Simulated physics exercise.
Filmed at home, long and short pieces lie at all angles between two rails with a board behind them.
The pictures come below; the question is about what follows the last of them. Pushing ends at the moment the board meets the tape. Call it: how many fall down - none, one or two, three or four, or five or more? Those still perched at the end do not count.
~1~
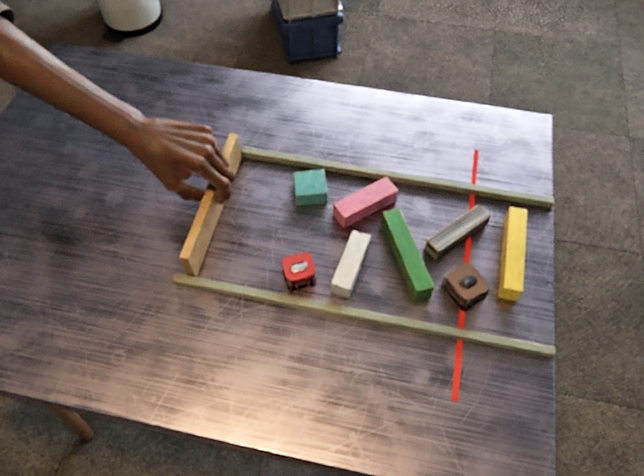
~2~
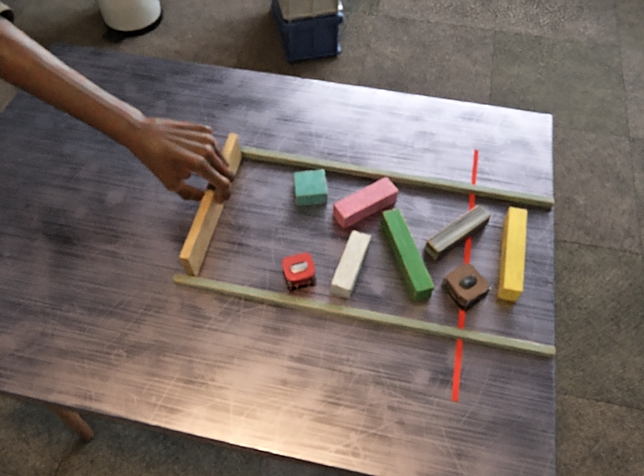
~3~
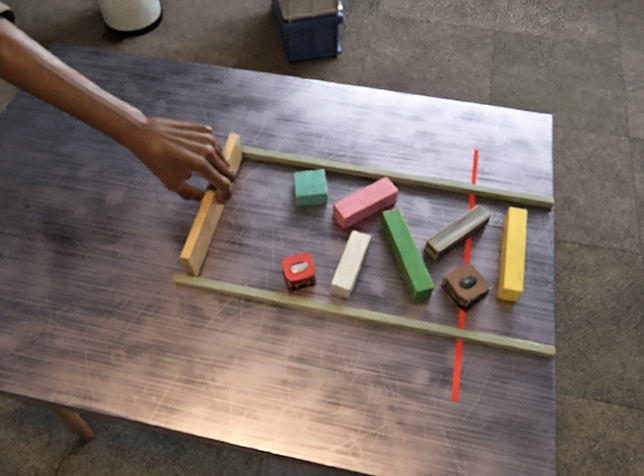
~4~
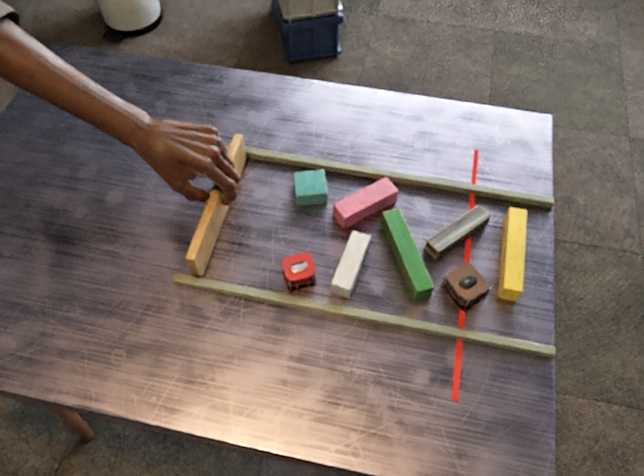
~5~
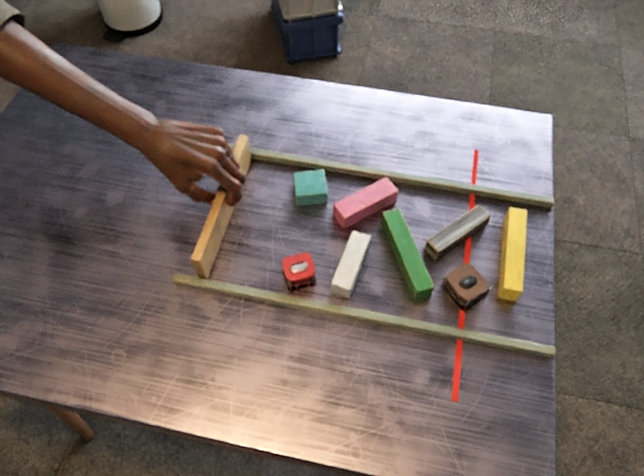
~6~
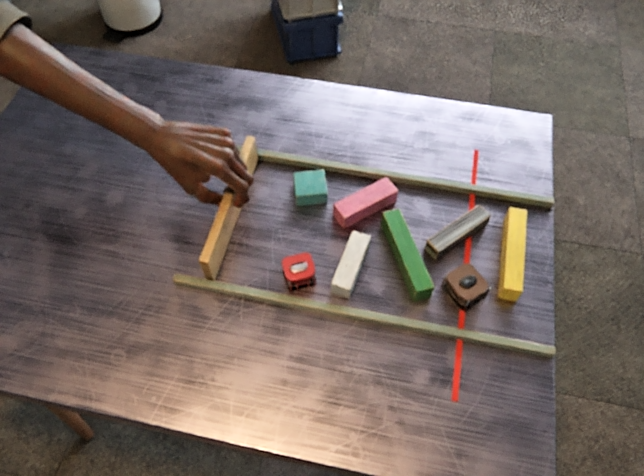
Call: One or two fall down.
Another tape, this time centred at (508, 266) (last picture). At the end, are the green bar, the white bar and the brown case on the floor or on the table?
Taking each: The green bar topples, the white bar holds its spot, the brown case topples.
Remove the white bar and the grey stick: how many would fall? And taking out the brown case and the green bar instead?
First 0, second 0.
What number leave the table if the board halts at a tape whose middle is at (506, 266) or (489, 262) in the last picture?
It comes to 4, then 3.
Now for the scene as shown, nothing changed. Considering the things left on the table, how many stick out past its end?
It comes to 2.
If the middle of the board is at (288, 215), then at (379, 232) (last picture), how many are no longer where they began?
The counts are 1 and 7.
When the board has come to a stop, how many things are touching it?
Tally at the end: 3.
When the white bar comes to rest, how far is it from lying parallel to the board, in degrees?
Roughly 30°.
A little later, none off yet; yellow bar at rest near (513, 253); brown case at rest near (465, 287); grey stick at rest near (458, 232).
When it is over, the number that fall off is one or two; down, yellow bar.
